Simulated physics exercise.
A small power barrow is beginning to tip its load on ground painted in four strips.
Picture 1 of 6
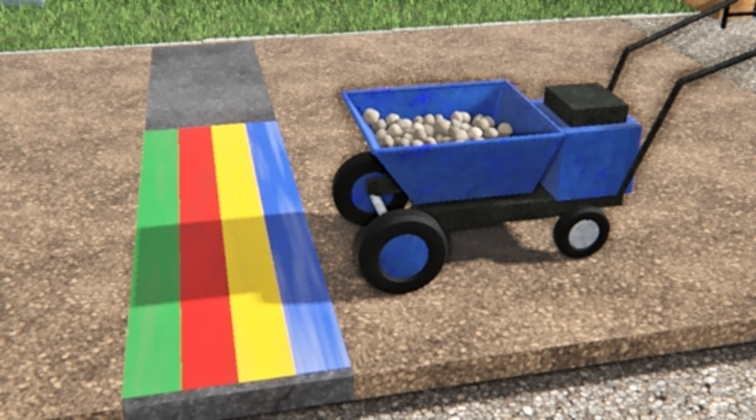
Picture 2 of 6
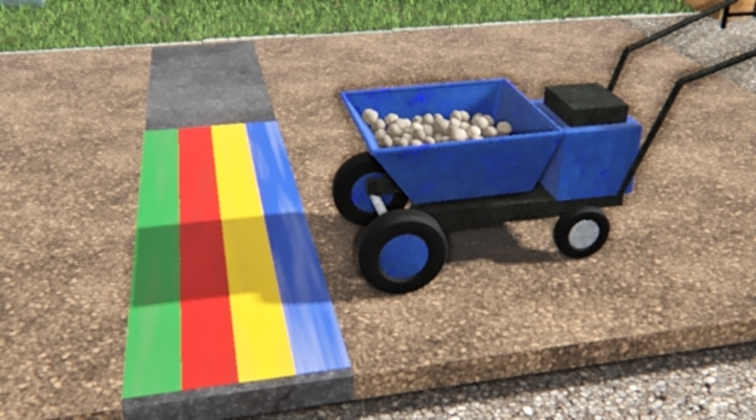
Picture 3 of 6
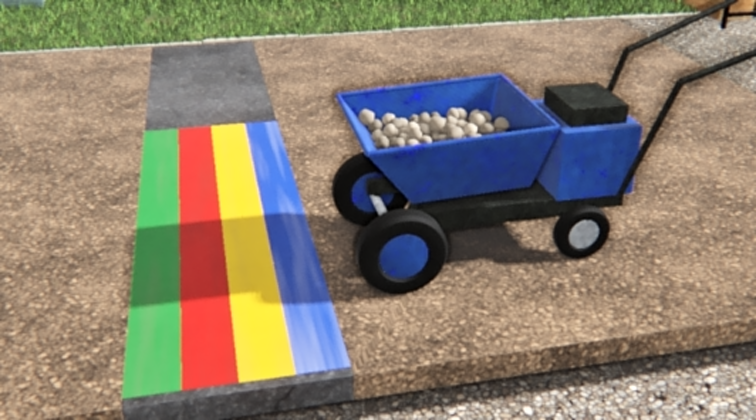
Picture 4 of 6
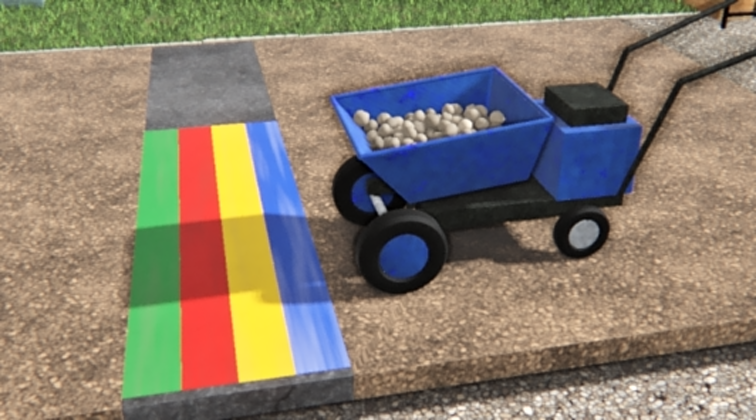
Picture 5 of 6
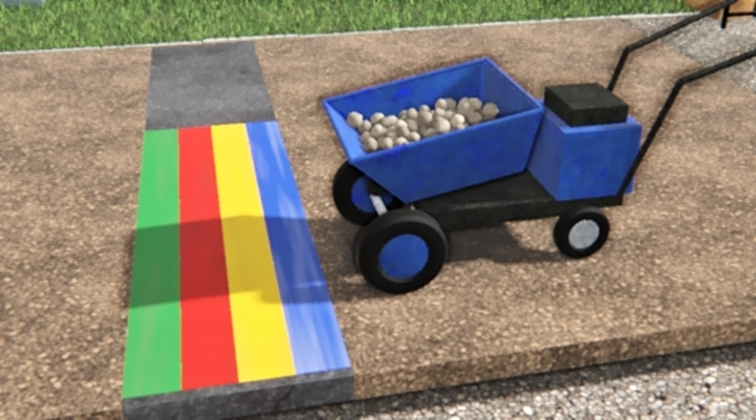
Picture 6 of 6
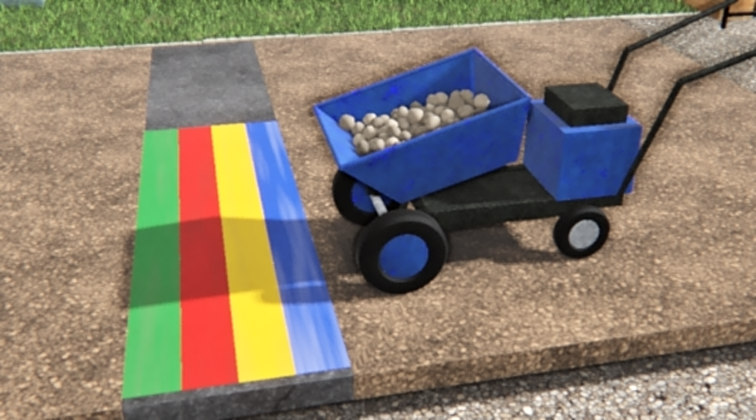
A small blue barrow loaded with pale, rounded pebbles stands on brown, gritty ground beside grass, seen from slightly above and to one side. To its left lies a flat panel striped green, red, yellow and blue, while black handles rise at the right. The skip, level at first, tilts gradually toward the left, its rear lifting and the pebbles shifting slightly, while the wheels and camera stay still.
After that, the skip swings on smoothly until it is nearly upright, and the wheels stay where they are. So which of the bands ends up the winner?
The winner is the yellow band.
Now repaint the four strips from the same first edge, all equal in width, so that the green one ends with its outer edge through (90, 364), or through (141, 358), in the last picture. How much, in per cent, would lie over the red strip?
Respectively 20 and 20 percent.
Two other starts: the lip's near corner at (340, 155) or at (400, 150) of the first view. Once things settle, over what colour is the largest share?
First: Red; second: The strip in yellow.
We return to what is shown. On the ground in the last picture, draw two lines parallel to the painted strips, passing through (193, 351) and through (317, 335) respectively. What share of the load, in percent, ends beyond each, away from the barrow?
I'd say about 30 and about 90 in a hundred.
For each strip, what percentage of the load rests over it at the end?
The blue strip carries 0 per cent, the yellow strip 40 per cent, the red strip 25 per cent and the green strip 15 per cent.
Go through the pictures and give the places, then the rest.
In the first frame, lip of the skip at (374, 152), level; top of the load at (430, 142), river pebbles; blue strip at (313, 330); yellow strip at (261, 337); red strip at (208, 344); green strip at (153, 351).
In the second frame, lip of the skip at (373, 152), level; top of the load at (429, 142).
In the third frame, lip of the skip at (368, 154), tipped barely; top of the load at (454, 134).
In the fourth frame, lip of the skip at (361, 157), tipped a little; top of the load at (466, 126).
In the fifth frame, lip of the skip at (352, 162), tipped a little; top of the load at (463, 128).
In the sixth frame, lip of the skip at (341, 168), tipped clearly; top of the load at (464, 111); blue strip at (313, 330); yellow strip at (261, 337); red strip at (208, 344); green strip at (153, 351).
Soon, skip tipped steeply; all in the skip.
A while on, skip tipped right over; most in the skip; about a quarter over the yellow strip; a small part over the red strip.
Towards the end, skip tipped right over; a small part in the skip; a stray few over the blue strip; about a third over the yellow strip; about a quarter over the red strip; a small part over the green strip; a small part off the paint.
Finally, skip tipped right over; a small part in the skip; a stray few over the blue strip; about a third over the yellow strip; about a quarter over the red strip; a small part over the green strip; a small part off the paint.
